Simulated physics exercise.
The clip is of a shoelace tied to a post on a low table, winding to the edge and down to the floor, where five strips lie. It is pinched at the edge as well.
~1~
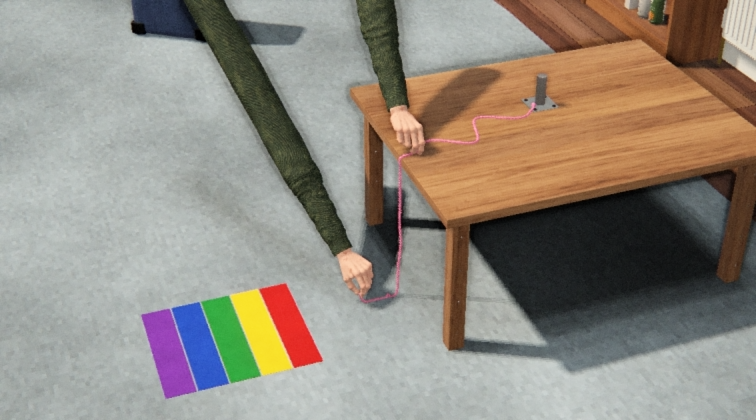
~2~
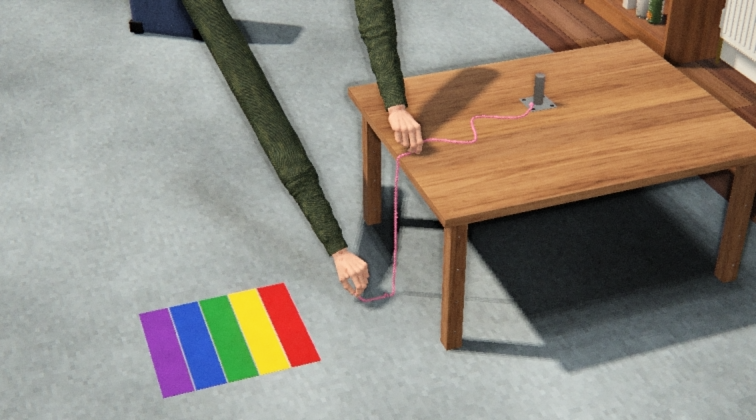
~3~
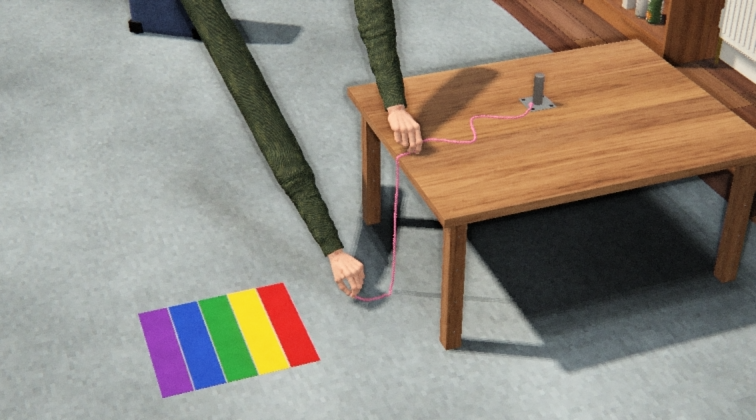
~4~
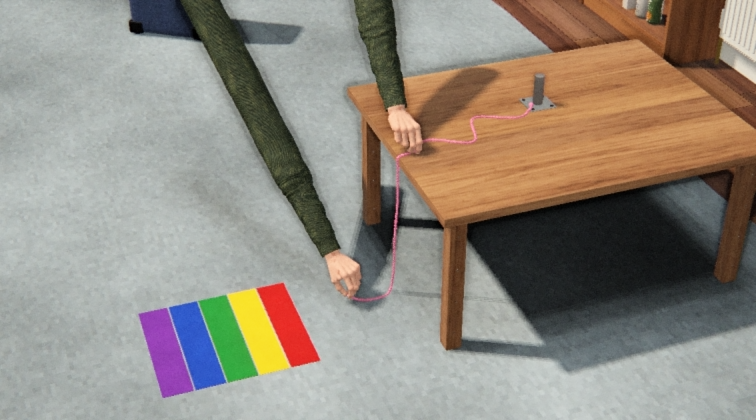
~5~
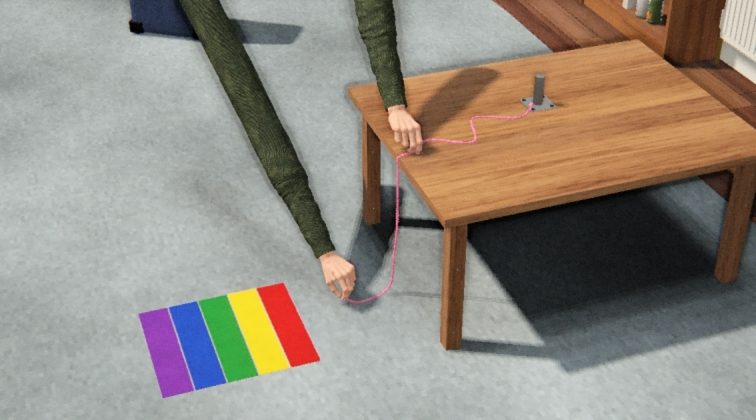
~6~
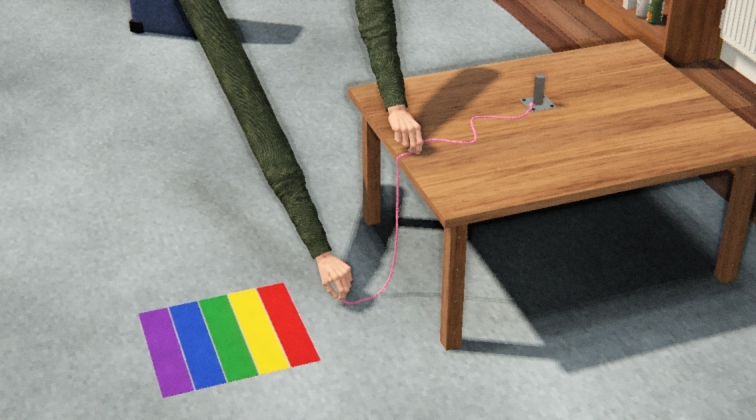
In the video, one hand pins a pink string at the edge of a wooden table, where it winds from a small post, while another hand near the floor draws its lower end slightly left beside five coloured strips.
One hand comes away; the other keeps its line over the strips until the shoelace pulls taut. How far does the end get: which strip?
Over blue.
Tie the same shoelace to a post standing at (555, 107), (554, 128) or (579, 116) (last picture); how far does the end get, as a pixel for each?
Try by try, around (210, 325), (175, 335) and (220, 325).
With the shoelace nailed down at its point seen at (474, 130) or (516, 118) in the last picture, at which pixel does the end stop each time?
Try by try, around (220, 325) and (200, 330).
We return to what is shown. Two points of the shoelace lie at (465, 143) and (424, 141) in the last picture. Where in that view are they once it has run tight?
Near (422, 141) and (388, 159).
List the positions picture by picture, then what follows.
In the first frame, end (360, 294); red (302, 350); yellow (271, 357); green (240, 364); blue (209, 372); purple (176, 379).
In the second frame, end (355, 294); shoelace through (521, 117) (473, 128) (436, 140) (398, 170) (396, 229) (393, 280).
In the third frame, end (351, 294).
In the fourth frame, end (348, 295); shoelace through (520, 117) (473, 128) (436, 140) (398, 170) (395, 229) (392, 281).
In the fifth frame, end (342, 297).
In the sixth frame, end (339, 297); shoelace through (520, 117) (473, 128) (436, 140) (398, 170) (397, 229) (388, 282).
A little later, end near (249, 317); over yellow.
Next, end near (213, 325); over green.
When it is tight, end near (192, 330); over blue. The end stops over the blue strip.
